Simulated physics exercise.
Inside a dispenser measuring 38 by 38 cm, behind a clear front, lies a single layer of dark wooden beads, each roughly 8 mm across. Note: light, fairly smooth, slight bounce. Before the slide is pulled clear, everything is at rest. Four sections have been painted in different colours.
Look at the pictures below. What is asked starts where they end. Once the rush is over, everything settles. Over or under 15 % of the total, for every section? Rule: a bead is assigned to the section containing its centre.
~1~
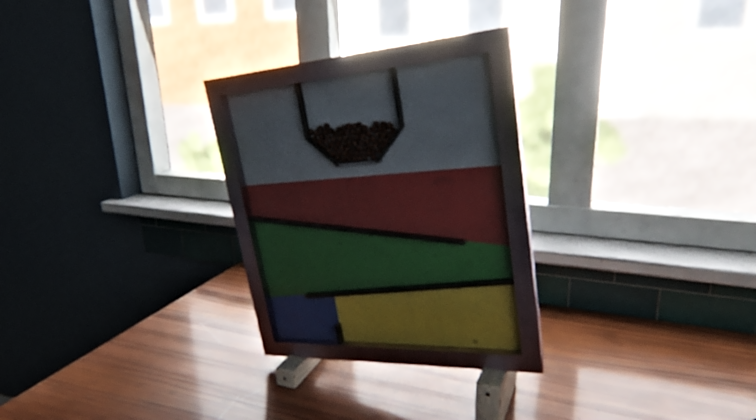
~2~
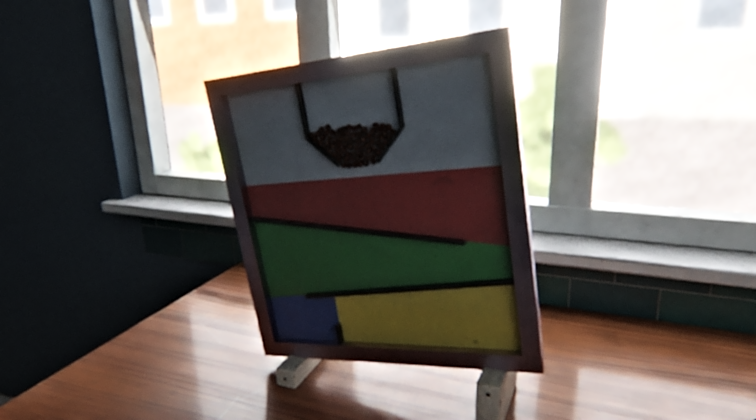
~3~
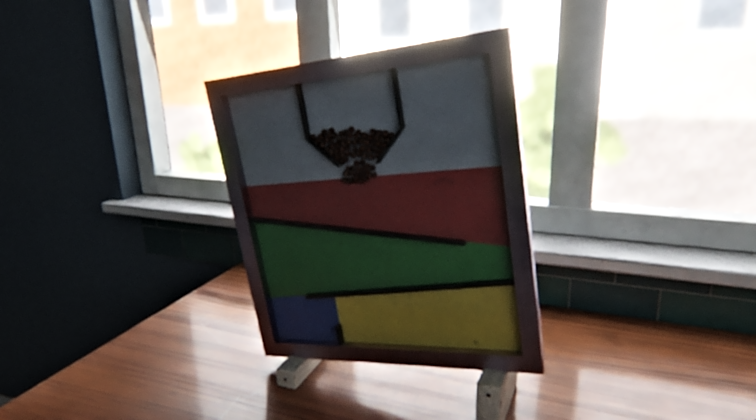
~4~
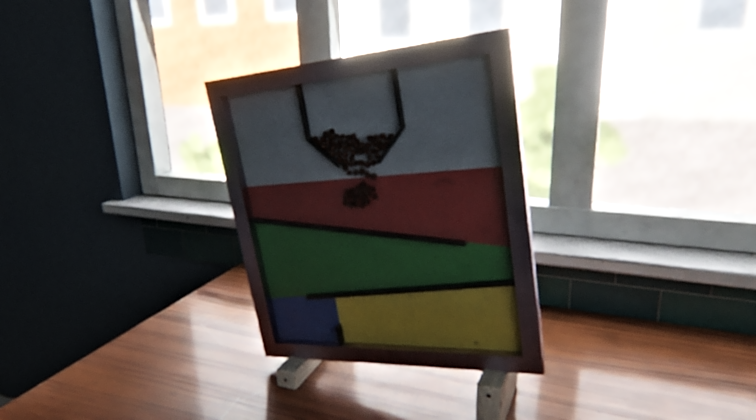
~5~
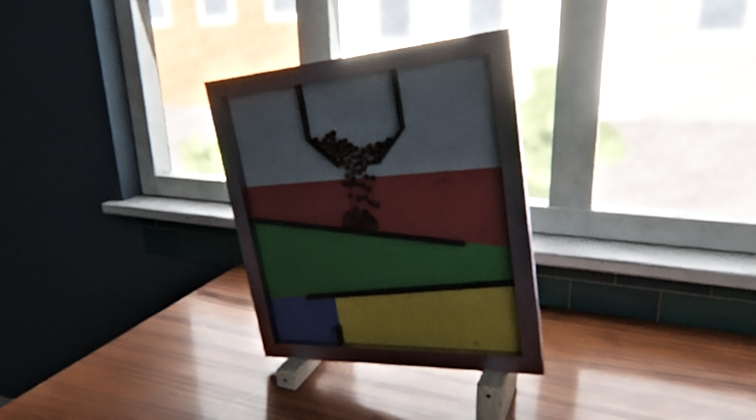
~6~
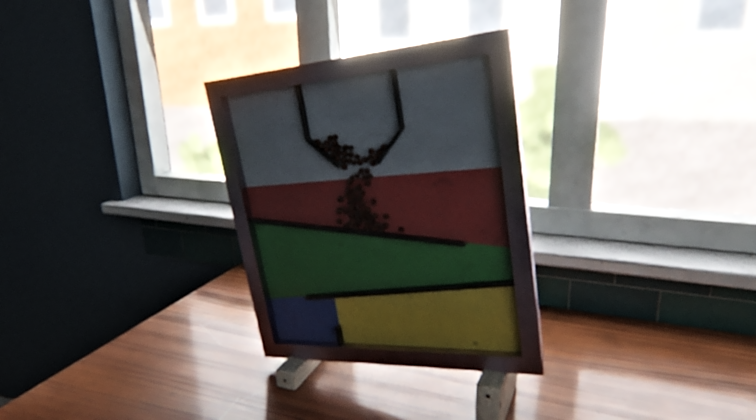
Red section: Over, blue section: Under, green section: Under, yellow section: Under.
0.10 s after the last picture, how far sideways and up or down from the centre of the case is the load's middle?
1 cm left, 1 cm above.
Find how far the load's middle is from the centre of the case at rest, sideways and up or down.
The middle sits around 2 cm left of it and 3 cm below it.
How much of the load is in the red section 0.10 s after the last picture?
Share: Some 90 per cent.
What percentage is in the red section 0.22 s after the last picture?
100 %.
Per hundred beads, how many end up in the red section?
Around 90 percent.
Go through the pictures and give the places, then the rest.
The first frame shows tilted 8° anticlockwise; about 80 beads; load centre (355, 143); red (382, 204), blue (306, 317), green (356, 260), yellow (426, 316); slide (337, 165) to (380, 161).
The second frame shows load centre (352, 141); 5 out, leading bead (344, 165).
The third frame shows load centre (355, 149); 17 out, leading bead (350, 181).
The fourth frame shows load centre (355, 163); 26 out, leading bead (351, 205).
The fifth frame shows load centre (353, 179); 38 out, leading bead (362, 227).
The sixth frame shows load centre (358, 187); 49 out, leading bead (366, 229); wall ends (464, 244), (308, 297), (338, 327), (298, 83) to (340, 166), (378, 163) to (393, 68).
Then, 0.10 s after the last picture, the beads' middle is 1 cm left of and 1 cm above the centre; red 90 %.
Then, 0.22 s after the last picture, the beads' middle is in line with and level with the centre; red 100 %.
Then, 0.45 s after the last picture, the beads' middle is in line with and 1 cm below the centre; red 95 %, green 5 %.
At rest 2.2 s after the last picture, red 90 %, blue 10 %, green 0 %, yellow 0 %.
